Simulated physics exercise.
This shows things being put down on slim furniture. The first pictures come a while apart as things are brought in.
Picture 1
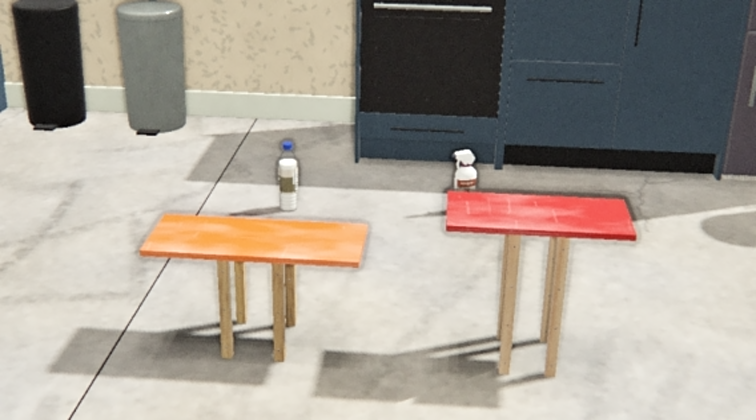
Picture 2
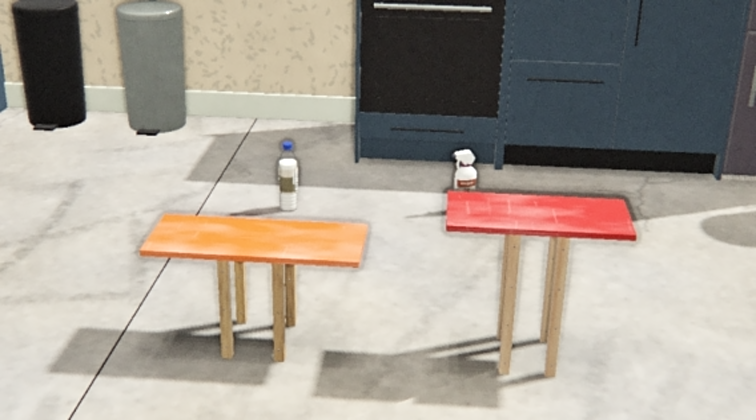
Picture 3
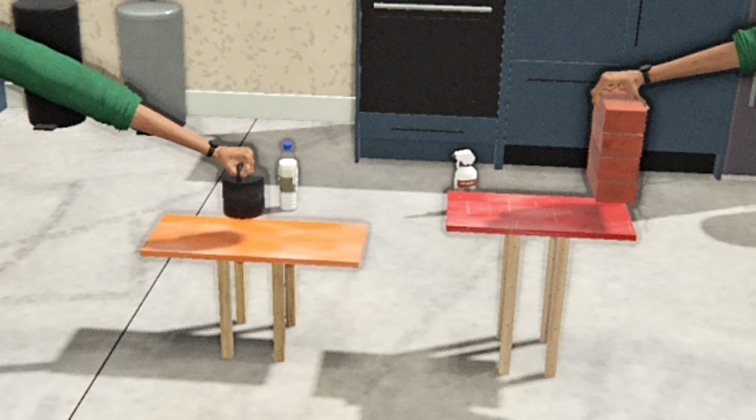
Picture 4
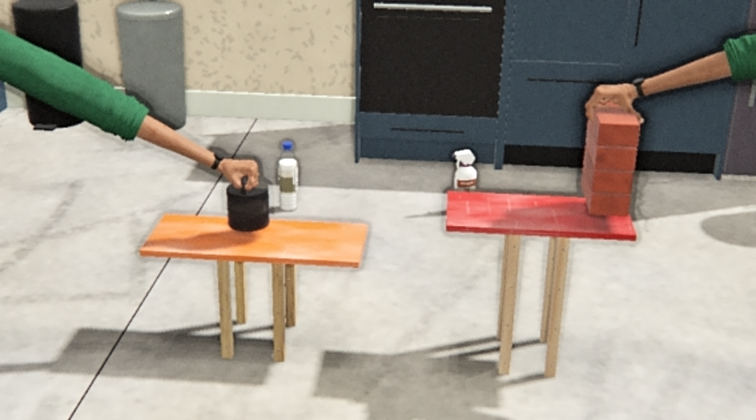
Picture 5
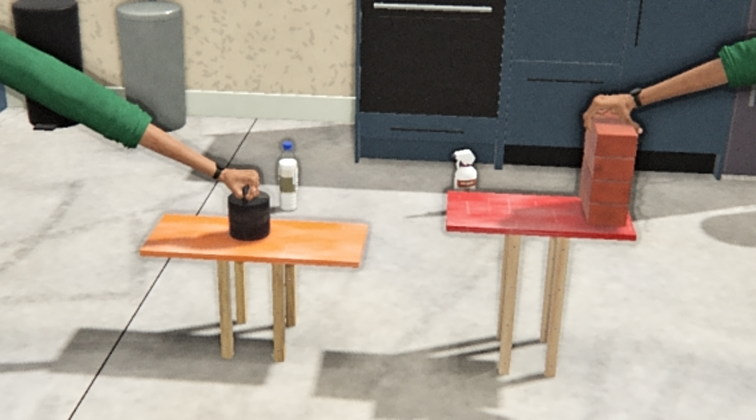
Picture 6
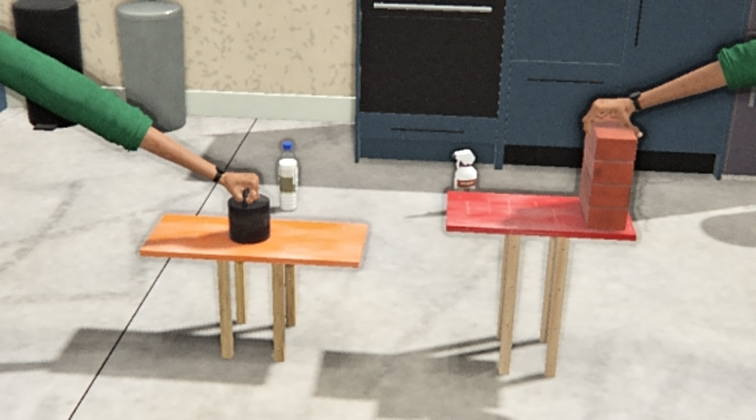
The video shows an orange and a red narrow table standing in a kitchen, then two green-sleeved arms lowering a small black object onto the orange one and a stack of red bricks onto the red one's right side, hands still gripping both.
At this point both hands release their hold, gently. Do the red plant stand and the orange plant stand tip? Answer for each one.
The red plant stand topples, the orange plant stand stays upright.
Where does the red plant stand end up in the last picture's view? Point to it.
Somewhere around pixel (682, 292).
Then, 0.62 s past the last view, red plant stand leaning 28° off how it started near (614, 224); orange plant stand at rest near (257, 240).
Finally, the red plant stand tips up, near (682, 292); the orange plant stand stays flat on its feet, near (257, 240).
